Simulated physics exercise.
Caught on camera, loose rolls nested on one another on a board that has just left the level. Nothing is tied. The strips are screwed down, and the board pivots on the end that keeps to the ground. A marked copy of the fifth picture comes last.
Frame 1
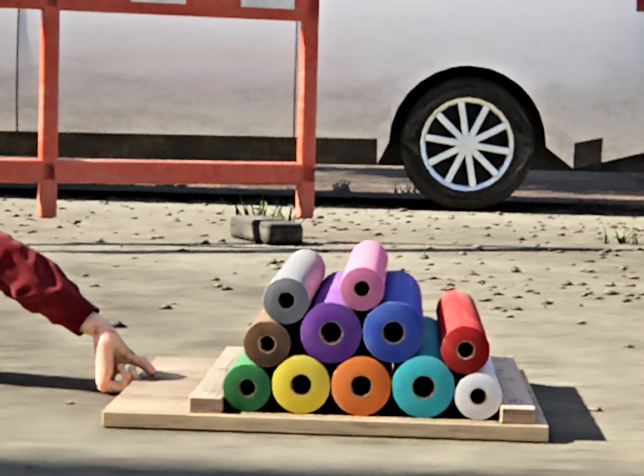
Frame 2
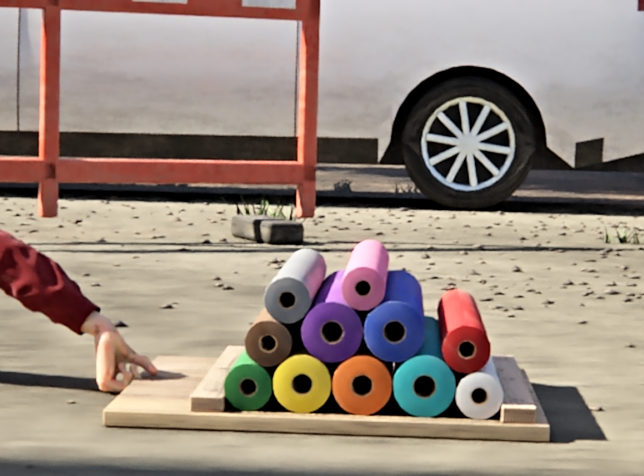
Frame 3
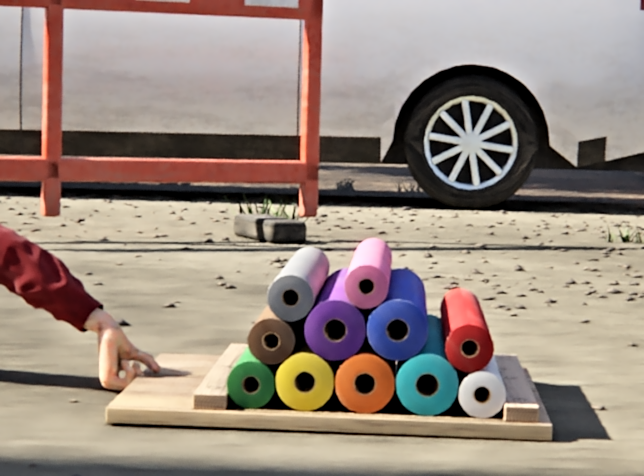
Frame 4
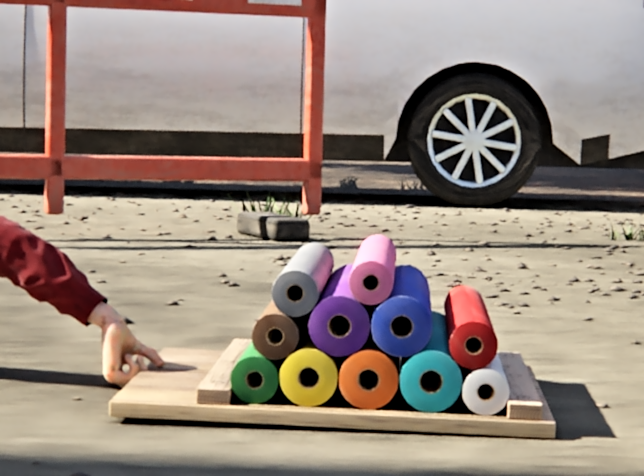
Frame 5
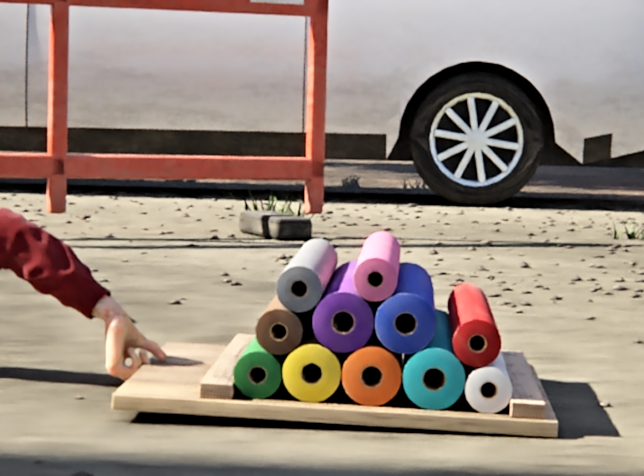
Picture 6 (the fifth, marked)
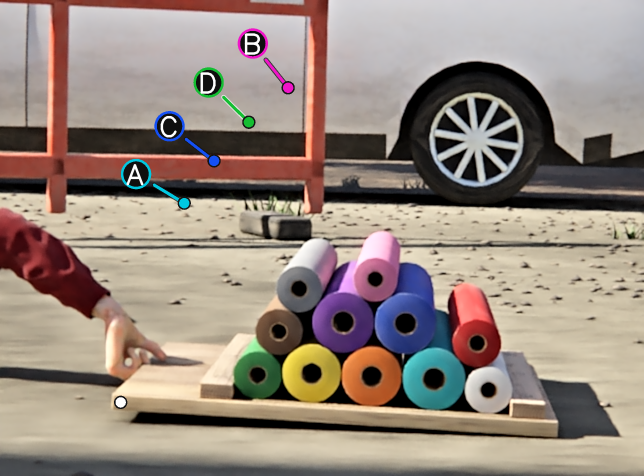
On a gritty lot beside a parked vehicle, a hand in a red sleeve slightly raised the left end of a wooden board stacked with colourful rolls, which stayed nested together as it tilted.
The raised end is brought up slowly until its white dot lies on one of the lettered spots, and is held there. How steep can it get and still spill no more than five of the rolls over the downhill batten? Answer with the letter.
Lift it to C and no more.
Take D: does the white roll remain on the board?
The white roll: Yes.
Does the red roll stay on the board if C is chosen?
No.
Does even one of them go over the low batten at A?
Yes.
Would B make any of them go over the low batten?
At B: Yes.
On the copy, A at (184, 203); B at (288, 88); C at (214, 161); D at (249, 122); the white dot at (121, 402).
On C. First, board at 20°.
Then, board at 36°.
Finally, board at 36°, five over the low batten.
By contrast, A five over the low batten; B eleven over the low batten; D six over the low batten.
